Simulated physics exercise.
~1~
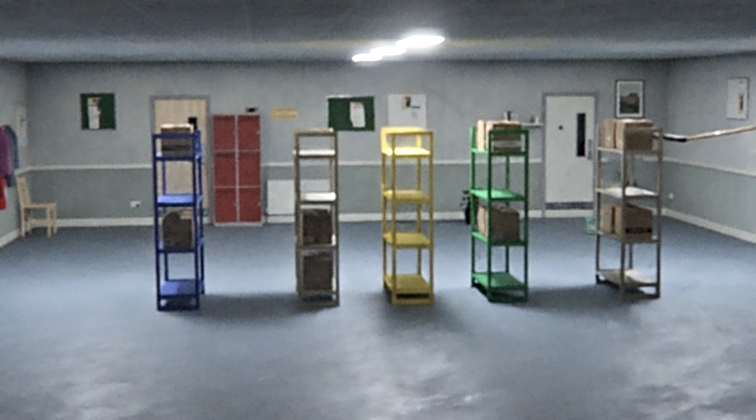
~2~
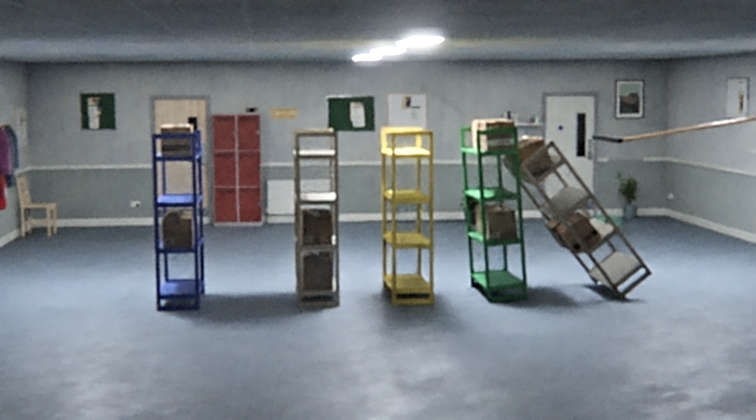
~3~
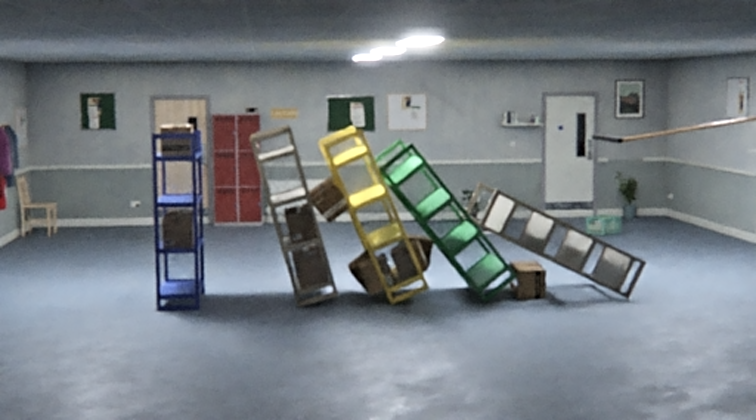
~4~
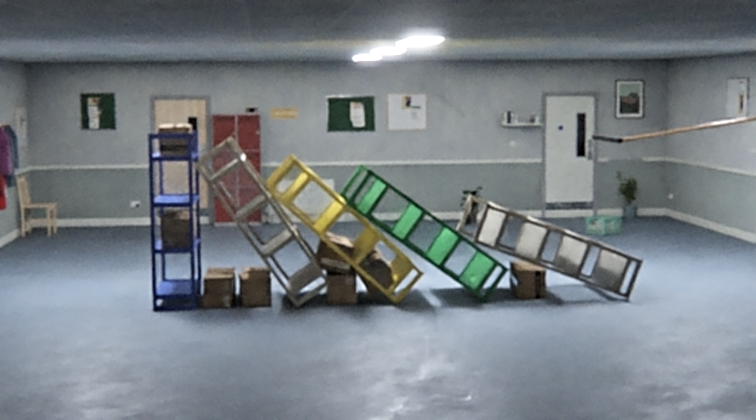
In a grey-walled room with a blue floor, a pole at the right tips the rightmost of five shelving units leftward, and the green, yellow and grey units topple in turn, spilling boxes, until they lean in a row beside the blue unit, which stays standing.
